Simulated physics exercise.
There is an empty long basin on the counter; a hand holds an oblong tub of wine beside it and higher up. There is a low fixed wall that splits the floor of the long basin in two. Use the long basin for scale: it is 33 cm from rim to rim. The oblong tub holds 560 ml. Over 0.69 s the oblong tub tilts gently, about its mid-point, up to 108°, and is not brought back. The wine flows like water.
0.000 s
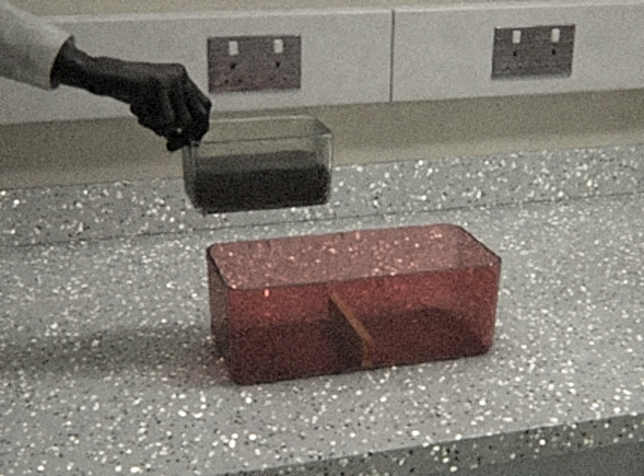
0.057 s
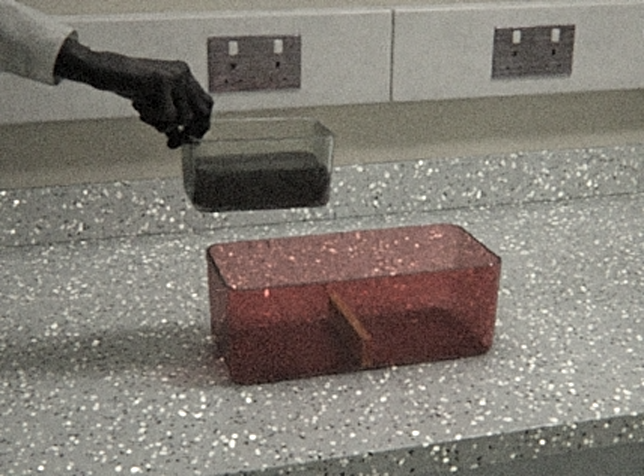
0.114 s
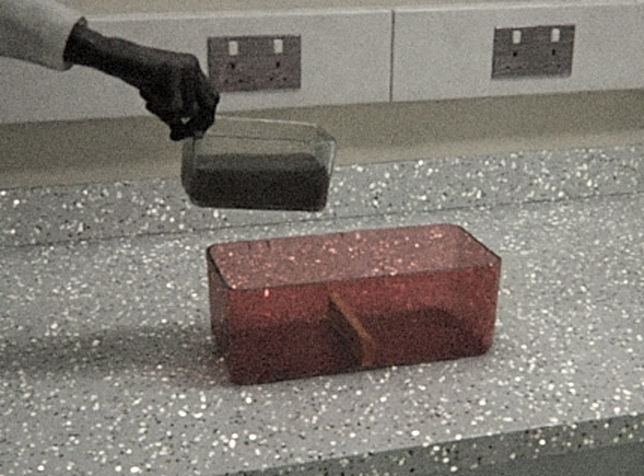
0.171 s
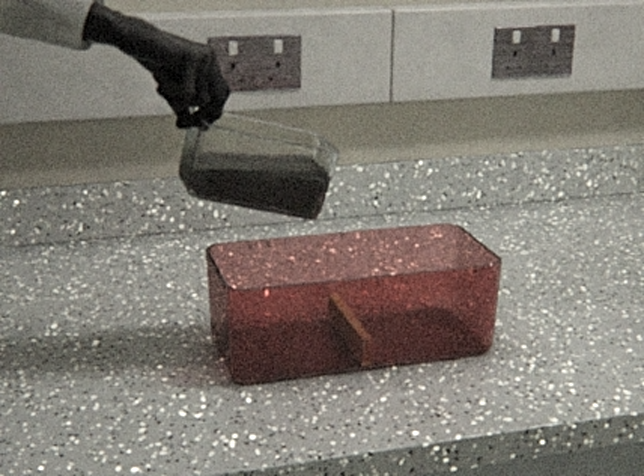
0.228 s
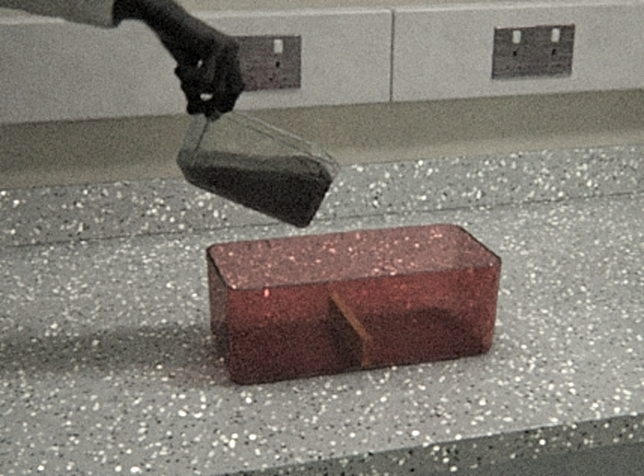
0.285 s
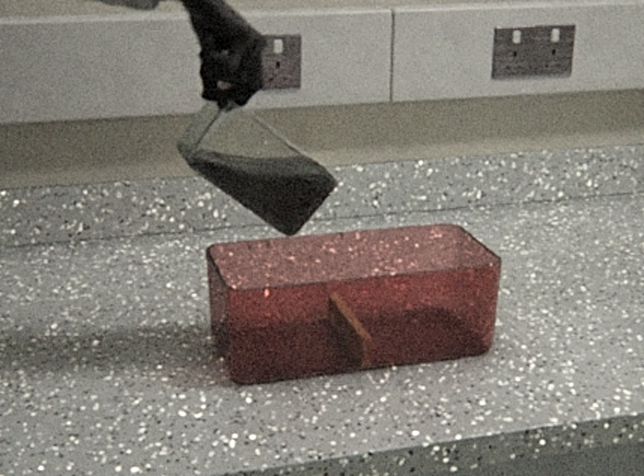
On a speckled counter, a hand steadily tilts a clear tub of dark liquid rightward above a red basin.
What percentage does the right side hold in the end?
About 51 per cent.
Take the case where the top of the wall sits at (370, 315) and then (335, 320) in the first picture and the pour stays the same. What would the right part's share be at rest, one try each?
First 25, then 65 per cent.
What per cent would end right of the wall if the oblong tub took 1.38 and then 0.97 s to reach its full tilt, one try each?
60 and 55 %.
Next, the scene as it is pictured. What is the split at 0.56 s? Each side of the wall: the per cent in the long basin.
Left: Around 14. Right: Around 38.
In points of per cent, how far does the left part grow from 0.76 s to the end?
Roughly 10 in a hundred.
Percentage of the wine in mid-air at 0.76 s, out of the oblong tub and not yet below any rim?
Roughly 4 %.
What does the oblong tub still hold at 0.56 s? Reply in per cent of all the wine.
Roughly 22 %.
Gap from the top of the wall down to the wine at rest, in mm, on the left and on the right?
Looks like roughly 22 mm on the left and roughly 22 mm on the right.
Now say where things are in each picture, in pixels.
In the first frame, it leans 0°; its right rim is at (324, 127); the wine meets the walls at (189, 167) and (320, 158); the long basin's rim runs from (216, 269) to (479, 243); the wall's top is at (349, 316).
In the second frame, it leans 2°; its right rim is at (325, 129); the wine meets the walls at (188, 166) and (320, 159).
In the third frame, it leans 7°; its right rim is at (327, 135); the wine meets the walls at (188, 164) and (320, 159).
In the fourth frame, it leans 16°; its right rim is at (330, 145); the wine meets the walls at (187, 162) and (320, 161).
In the fifth frame, it leans 27°; its right rim is at (331, 159); the wine meets the walls at (185, 158) and (324, 165).
In the sixth frame, it leans 39°; its right rim is at (328, 176); the wine meets the walls at (184, 151) and (326, 166).
After 0.56 s the tilt is 98° and 22 per cent is still to pour, 14 is left of the wall and 37 right of it.
After 0.76 s the tilt is 108° and 7 per cent is still to pour, 38 is left of the wall and 51 right of it.
After 0.96 s the tilt is 108° and 0 per cent is still to pour, 47 is left of the wall and 51 right of it.
After 1.19 s the tilt is 108° and 0 per cent is still to pour, 48 is left of the wall and 51 right of it.
In the end 48 per cent lies left of the wall, 51 right of it and 1 outside.
